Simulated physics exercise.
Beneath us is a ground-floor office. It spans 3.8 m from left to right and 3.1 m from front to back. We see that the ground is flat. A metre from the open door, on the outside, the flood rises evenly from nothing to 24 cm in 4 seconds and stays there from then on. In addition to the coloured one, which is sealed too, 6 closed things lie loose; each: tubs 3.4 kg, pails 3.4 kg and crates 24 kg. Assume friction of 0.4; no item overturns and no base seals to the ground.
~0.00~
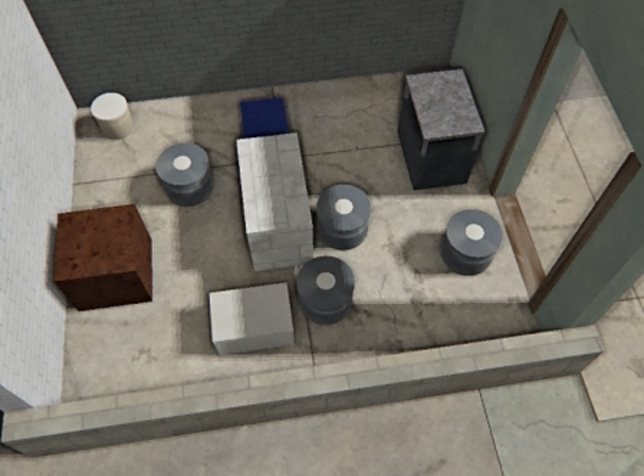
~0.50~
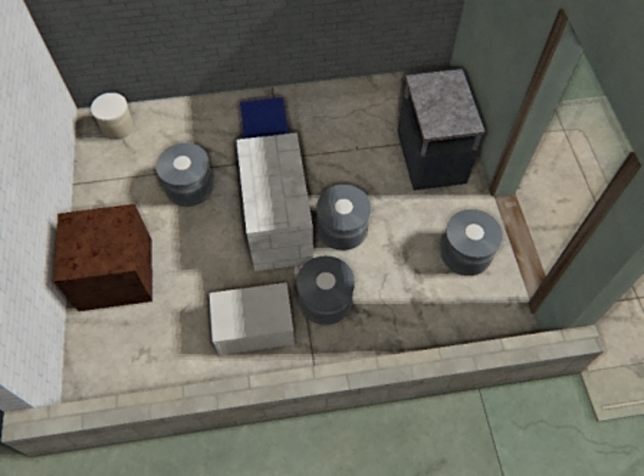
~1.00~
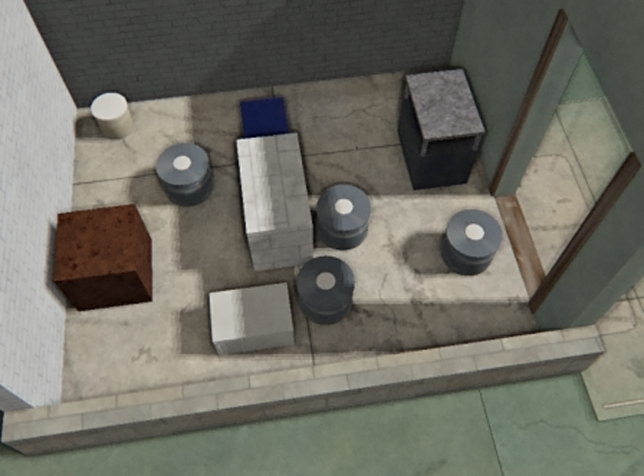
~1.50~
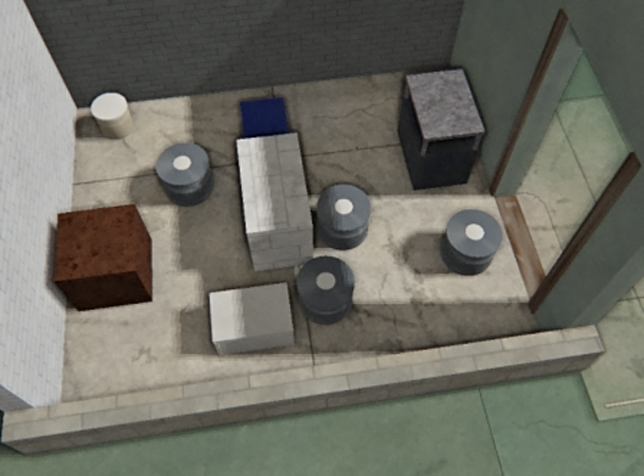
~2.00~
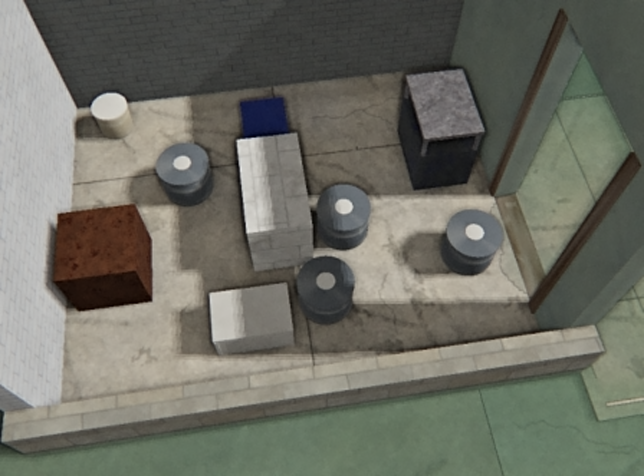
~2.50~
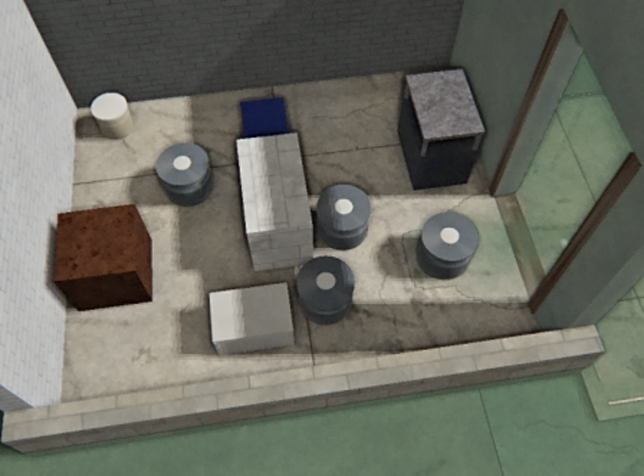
In this clip, greenish water spreads across the ground outside a walled room holding round grey containers and boxes, then enters through the open doorway on the right, and the container nearest the doorway shifts slightly left.
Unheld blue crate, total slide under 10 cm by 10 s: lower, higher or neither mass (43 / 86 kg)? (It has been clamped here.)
Lower.
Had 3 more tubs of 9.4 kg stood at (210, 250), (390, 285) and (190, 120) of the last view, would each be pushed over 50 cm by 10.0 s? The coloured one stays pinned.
Taking them in order, the first is beyond the line, the second beyond the line and the third inside the line.
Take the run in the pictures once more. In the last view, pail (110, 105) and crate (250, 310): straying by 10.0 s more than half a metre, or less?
In that order: Under, over.
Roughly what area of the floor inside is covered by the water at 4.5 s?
Somewhere around 5.0 m2, roughly.
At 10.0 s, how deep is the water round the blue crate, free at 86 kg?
Depth: Approx. 10 cm.
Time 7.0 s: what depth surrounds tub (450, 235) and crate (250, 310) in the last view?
Roughly 11 and 8 cm.
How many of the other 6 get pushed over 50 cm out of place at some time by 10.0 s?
It adds up to 5.
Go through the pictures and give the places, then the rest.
The first picture shows the blue crate at (265, 124), on the bottom; 0.0 m2 under water; 0 of 7 have shifted.
The second picture shows the blue crate at (265, 124), on the bottom; water covers 0.0 m2; 0 of 7 have shifted.
The third picture shows the blue crate at (265, 124), on the bottom; 0.0 m2 under water; 0 of 7 have shifted.
The fourth picture shows the blue crate at (265, 124) rests on the ground; water covers 0.0 m2; 0 of 7 have shifted.
The fifth picture shows the blue crate at (265, 124), on the bottom; 0.1 m2 under water; 0 of 7 have shifted.
The sixth picture shows the blue crate at (265, 124), on the bottom; water covers 0.5 m2; 1 of 7 have shifted.
After 3.5 s the blue crate would be 0 cm from its start with 43 kg and 0 cm from its start with 86 kg; 0 cm of water round it then.
After 4.5 s the blue crate would be 0 cm from its start with 43 kg and 0 cm from its start with 86 kg; 3 cm of water round it then.
After 7.0 s the blue crate would be 0 cm from its start with 43 kg and 0 cm from its start with 86 kg; 4 cm of water round it then.
After 10.0 s the blue crate would be 0 cm from its start with 43 kg and 0 cm from its start with 86 kg; 10 cm of water round it then.
